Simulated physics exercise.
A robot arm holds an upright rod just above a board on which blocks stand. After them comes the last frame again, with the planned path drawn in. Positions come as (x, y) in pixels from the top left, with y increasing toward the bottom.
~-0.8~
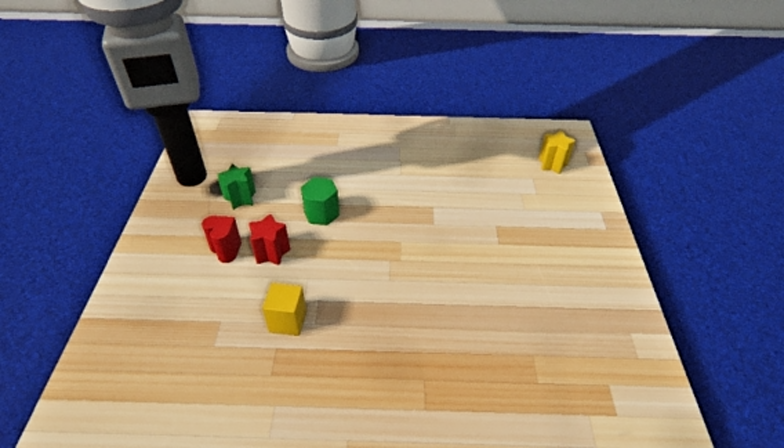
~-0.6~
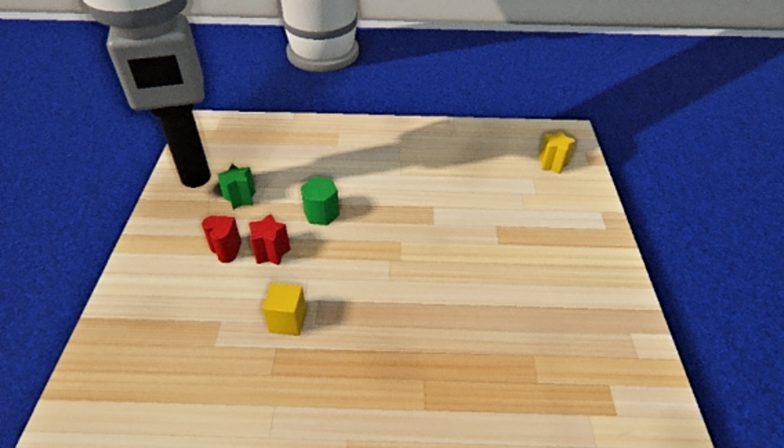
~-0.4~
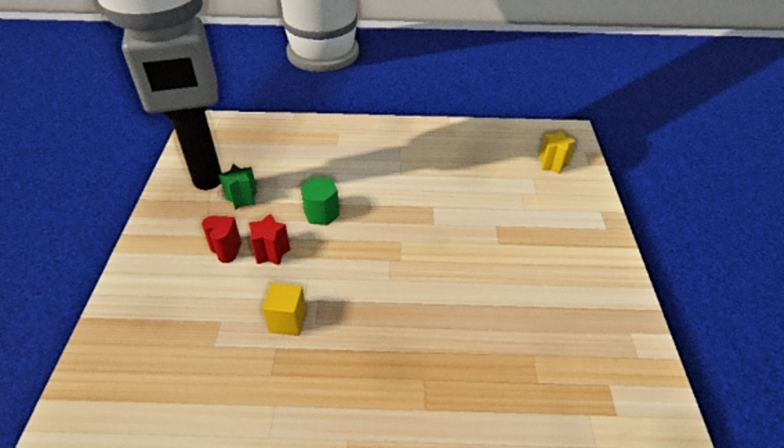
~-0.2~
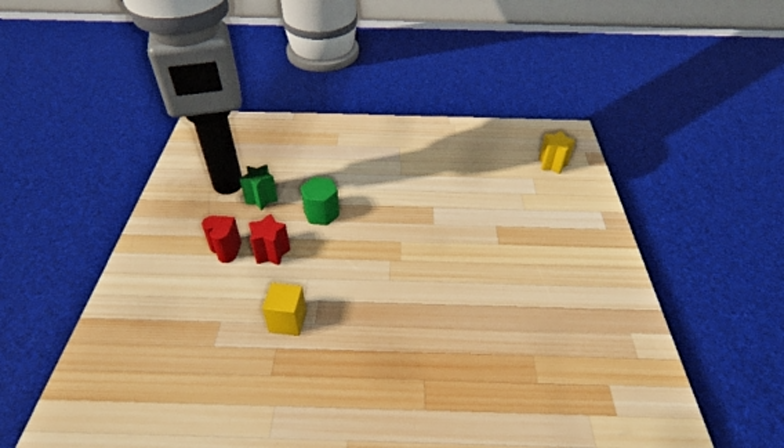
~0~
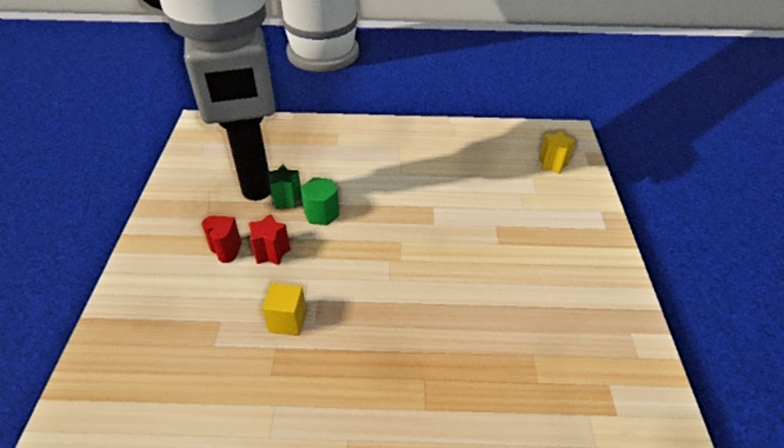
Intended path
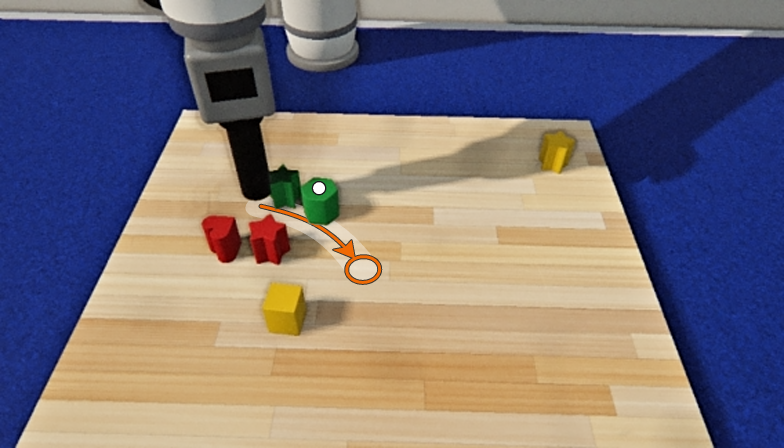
The clip shows a robot arm with a black rod over a wooden board of red, green and yellow blocks; the rod moves right and pushes the green star-shaped block toward the green six-sided block while the others stay still.
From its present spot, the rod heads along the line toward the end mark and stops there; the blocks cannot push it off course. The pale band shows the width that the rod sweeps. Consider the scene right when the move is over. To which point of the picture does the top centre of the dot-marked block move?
Answer: (354, 192).
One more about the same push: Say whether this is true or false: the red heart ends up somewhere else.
That is false.
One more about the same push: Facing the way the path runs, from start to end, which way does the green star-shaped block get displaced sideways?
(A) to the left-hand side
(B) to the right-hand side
My answer is option A.
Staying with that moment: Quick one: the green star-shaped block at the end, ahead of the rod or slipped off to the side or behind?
Answer: Slipped away.
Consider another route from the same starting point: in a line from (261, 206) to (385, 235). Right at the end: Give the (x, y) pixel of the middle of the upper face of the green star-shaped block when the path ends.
I'd guess (312, 173).
The drawn path runs from (261, 206) through (301, 218) and (336, 239) to (363, 269); the dot is on the green six-sided block.
On the path given first. One third of the way, rod (301, 205); green star-shaped block (308, 174), turned 50° anticlockwise; green six-sided block (332, 189), turned 10° clockwise.
Two thirds of the way, rod (335, 226); green star-shaped block (308, 174), turned 50° anticlockwise; green six-sided block (354, 192), turned 35° anticlockwise.
At the end, rod (363, 256); red heart not moved; red star-shaped block not moved; green star-shaped block (308, 174), turned 50° anticlockwise; green six-sided block (354, 192), turned 35° anticlockwise.
